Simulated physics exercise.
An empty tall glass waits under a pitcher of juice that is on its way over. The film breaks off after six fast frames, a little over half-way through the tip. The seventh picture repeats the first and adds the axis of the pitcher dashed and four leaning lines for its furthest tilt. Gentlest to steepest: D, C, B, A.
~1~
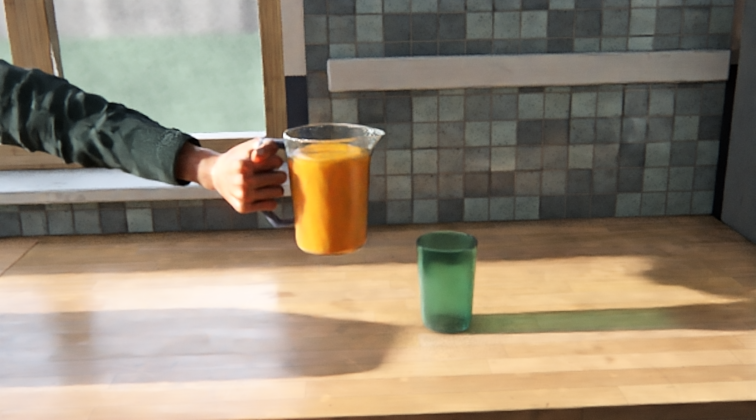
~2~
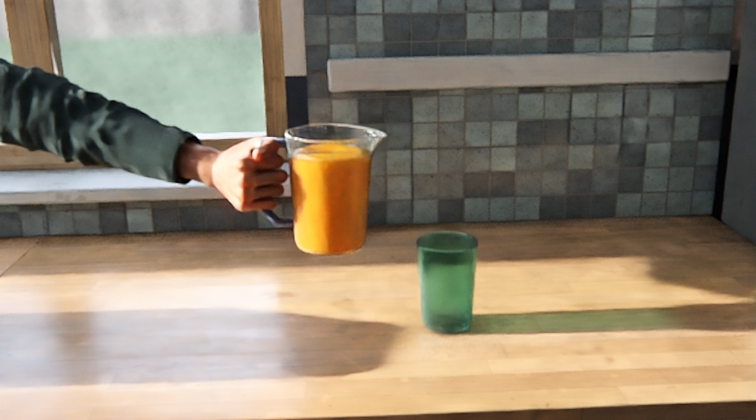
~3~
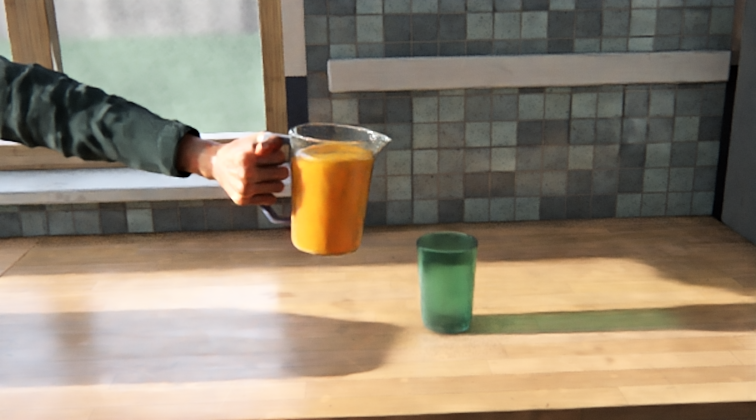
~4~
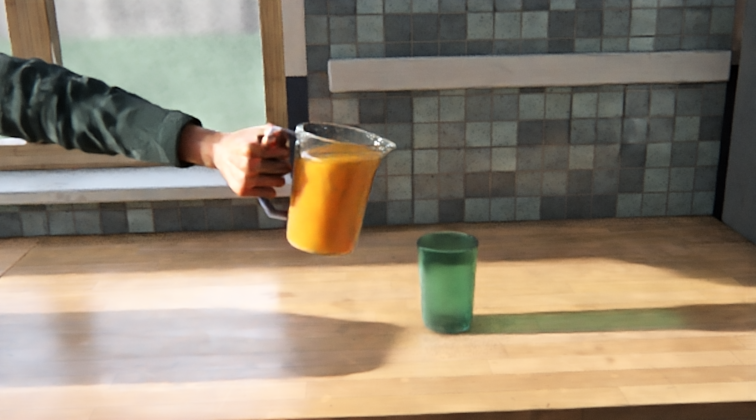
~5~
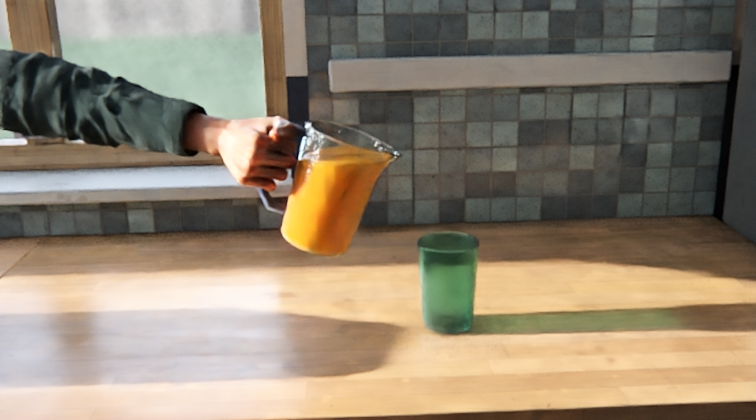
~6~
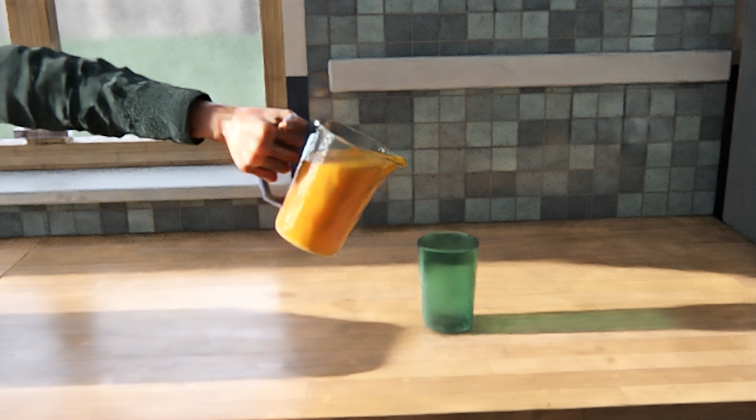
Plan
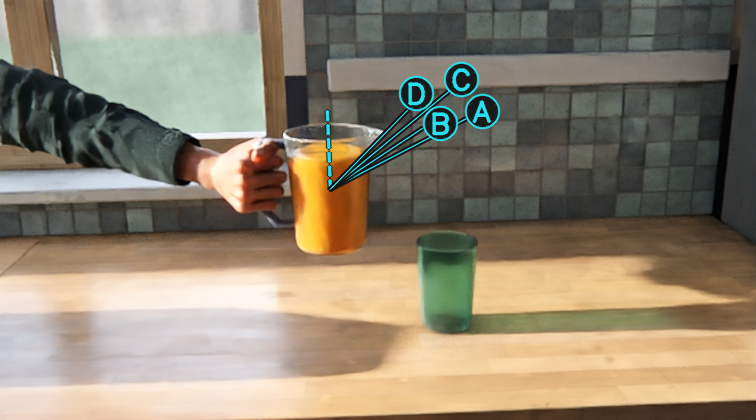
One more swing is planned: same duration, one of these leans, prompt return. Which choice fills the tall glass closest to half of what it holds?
Go for C.
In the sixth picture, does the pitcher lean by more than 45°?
No.
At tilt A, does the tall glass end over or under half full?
Over.
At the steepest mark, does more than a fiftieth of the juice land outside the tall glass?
No, it does not.
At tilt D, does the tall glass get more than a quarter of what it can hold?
Yes, clearly.
In cyan, A at (466, 118); B at (422, 128); C at (449, 91); D at (407, 110).
If A is chosen, the tall glass ends with about 86 % of what it can hold.
If B is chosen, the tall glass ends with about 66 % of what it can hold.
If C is chosen, the tall glass ends with about 50 % of what it can hold.
If D is chosen, the tall glass ends with about 36 % of what it can hold.
